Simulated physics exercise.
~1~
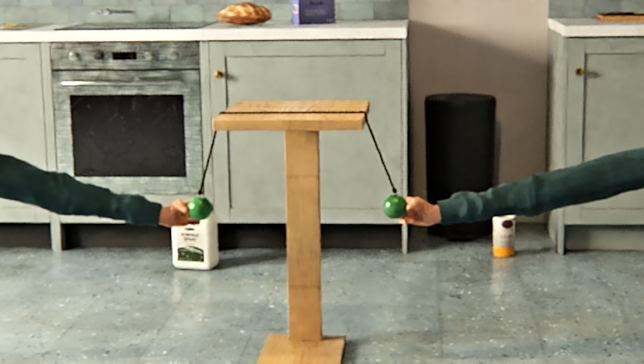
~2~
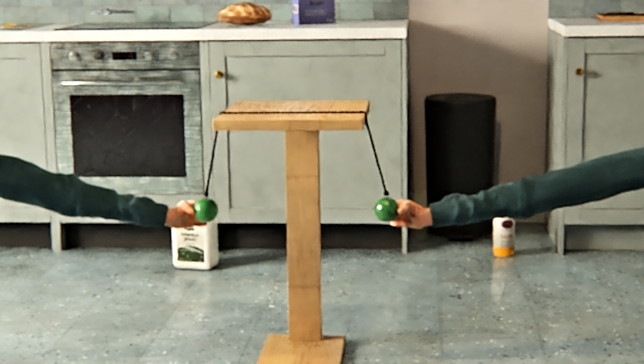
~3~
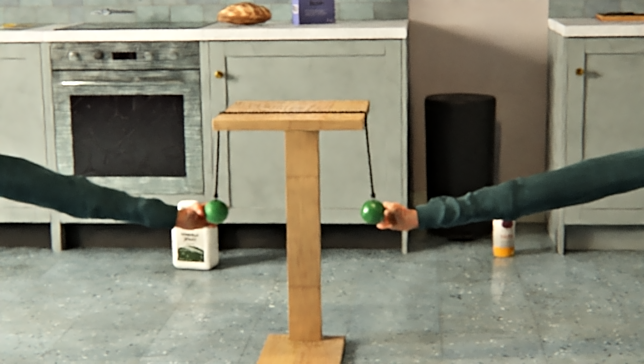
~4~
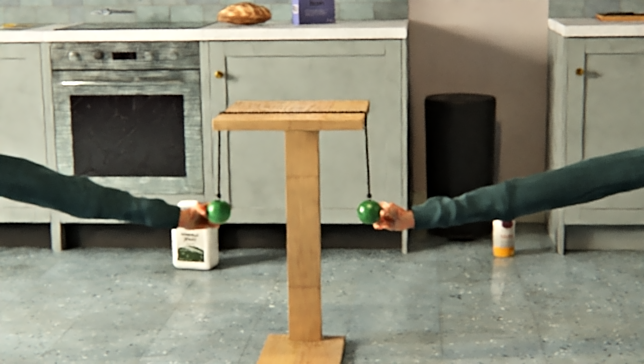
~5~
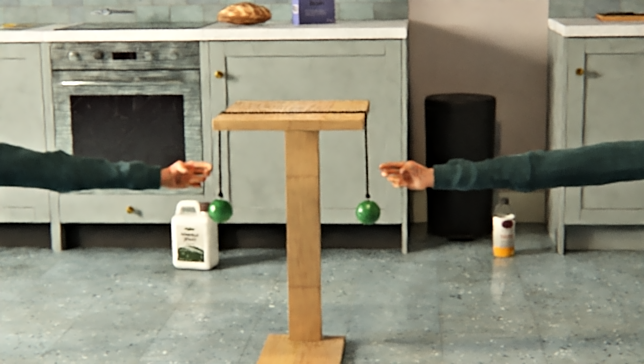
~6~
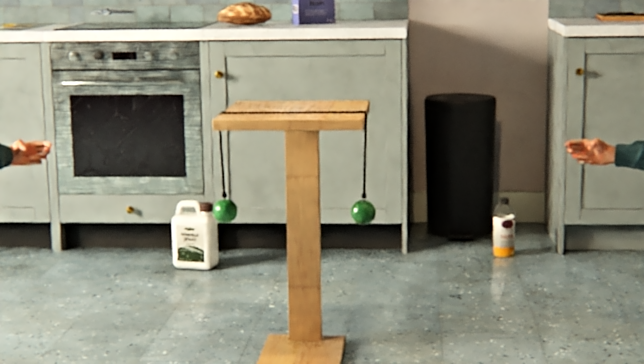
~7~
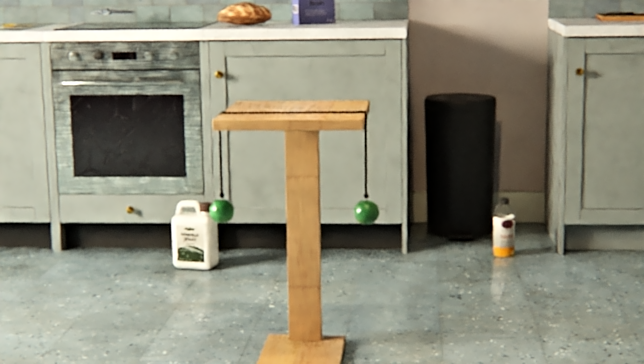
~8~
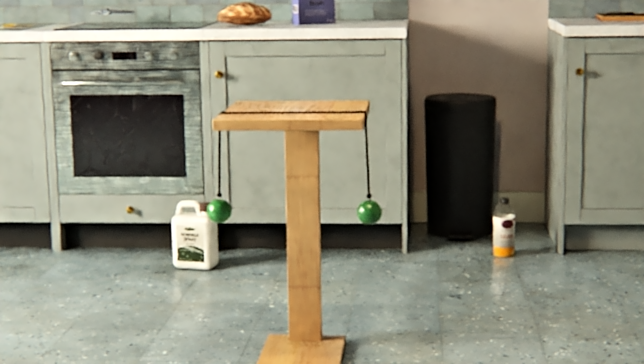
In a kitchen with grey-green cupboards, an oven and a tiled floor, a still camera looks straight at a narrow wooden side table. A dark shoelace lies across its top, with a round green apple hanging at each end, and a dark-sleeved arm reaches in from either side to hold them outward. The hands ease the apples in toward the table until the laces hang nearly straight. Both hands then let go and draw back out of view. The apples sway very slightly and stay level, hanging balanced on either side.
